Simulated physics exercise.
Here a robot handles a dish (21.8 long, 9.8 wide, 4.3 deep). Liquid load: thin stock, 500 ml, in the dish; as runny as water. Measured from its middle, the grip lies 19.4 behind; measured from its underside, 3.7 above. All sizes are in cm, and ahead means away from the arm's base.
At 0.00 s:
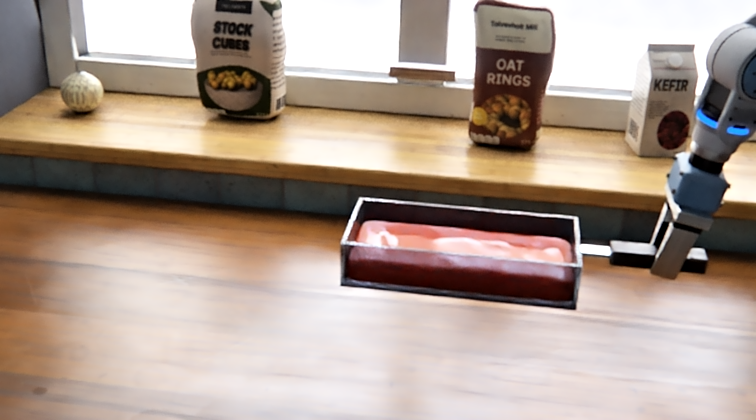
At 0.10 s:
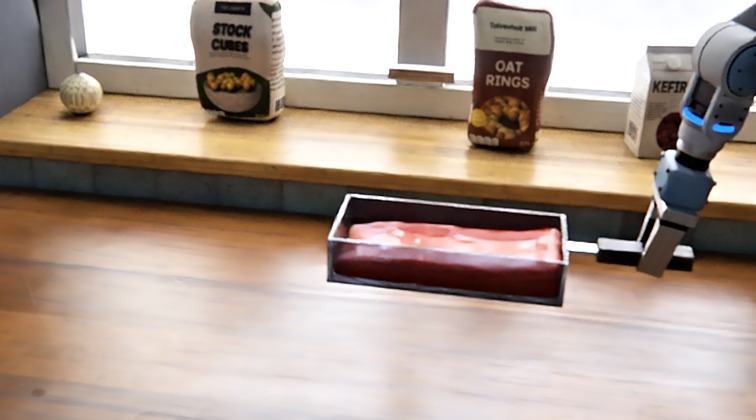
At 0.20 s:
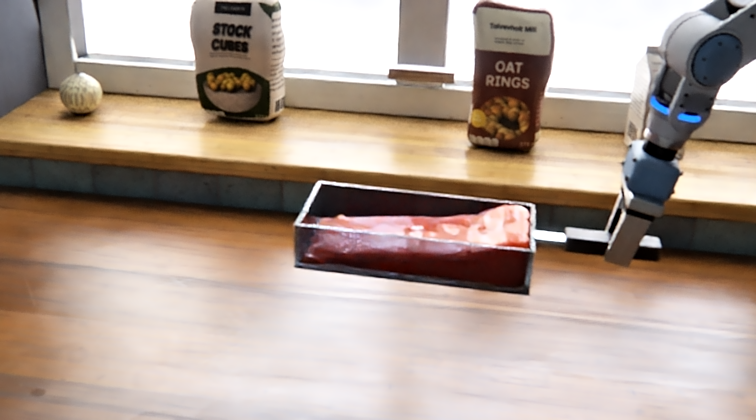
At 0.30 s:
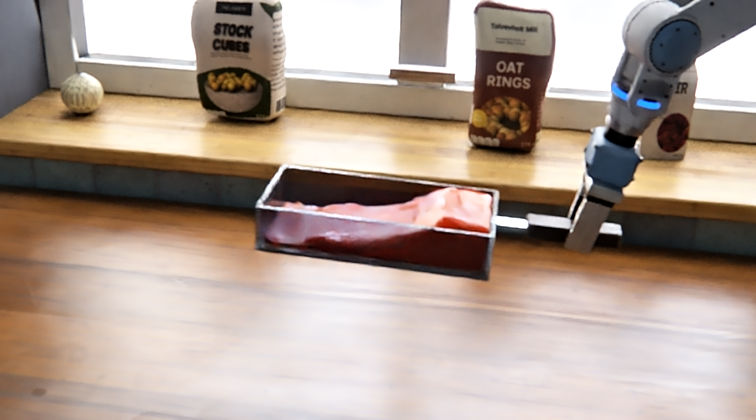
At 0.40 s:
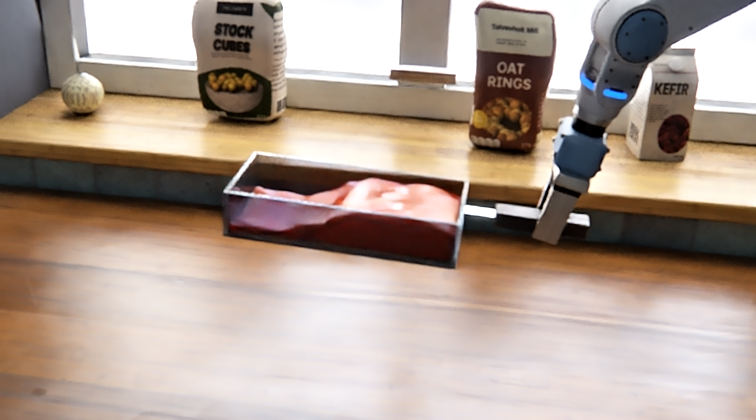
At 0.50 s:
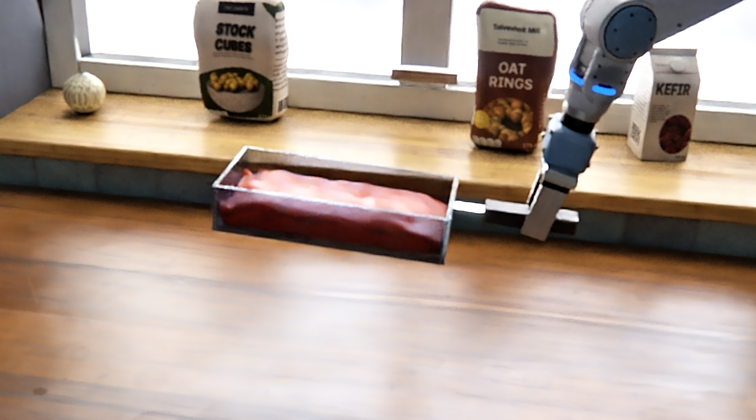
At the start, a robot arm at the right grips a clear-sided rectangular dish of reddish liquid above a wooden counter. The arm moves the dish left and slightly upward in view, while the liquid heaps toward the right side, then evens out across the dish as the leftward movement slows.
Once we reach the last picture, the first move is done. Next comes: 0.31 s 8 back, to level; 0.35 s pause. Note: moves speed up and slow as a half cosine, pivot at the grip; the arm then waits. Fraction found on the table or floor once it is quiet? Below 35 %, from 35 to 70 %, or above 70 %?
Below 35 %.
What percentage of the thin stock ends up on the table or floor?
About 25 %.
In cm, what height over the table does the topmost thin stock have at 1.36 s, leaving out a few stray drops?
The liquid tops out near 20 cm above the table.
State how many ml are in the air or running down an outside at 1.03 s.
It works out to close to 10 ml.
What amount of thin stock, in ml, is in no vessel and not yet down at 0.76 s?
Reading: Near 110 ml.
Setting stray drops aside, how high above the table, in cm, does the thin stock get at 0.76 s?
I'd put it at some 25 centimetres up.
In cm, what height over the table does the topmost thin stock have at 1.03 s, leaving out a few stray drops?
Max height: Near 26 cm above the table.
After 0.76 s, level, liquid up to 32 above the table; 395 ml in the dish, 105 ml in the air or running down outside.
After 1.03 s, level, liquid up to 30 above the table; 380 ml in the dish, 105 ml on the table or floor, 10 ml in the air or running down outside.
After 1.36 s, level, liquid up to 21 above the table; 375 ml in the dish, 125 ml on the table or floor.
After 2.16 s, level, liquid up to 21 above the table; 375 ml in the dish, 125 ml on the table or floor.
At rest, 375 ml in the dish, 125 ml on the table or floor. That is 25 % on the table or floor.
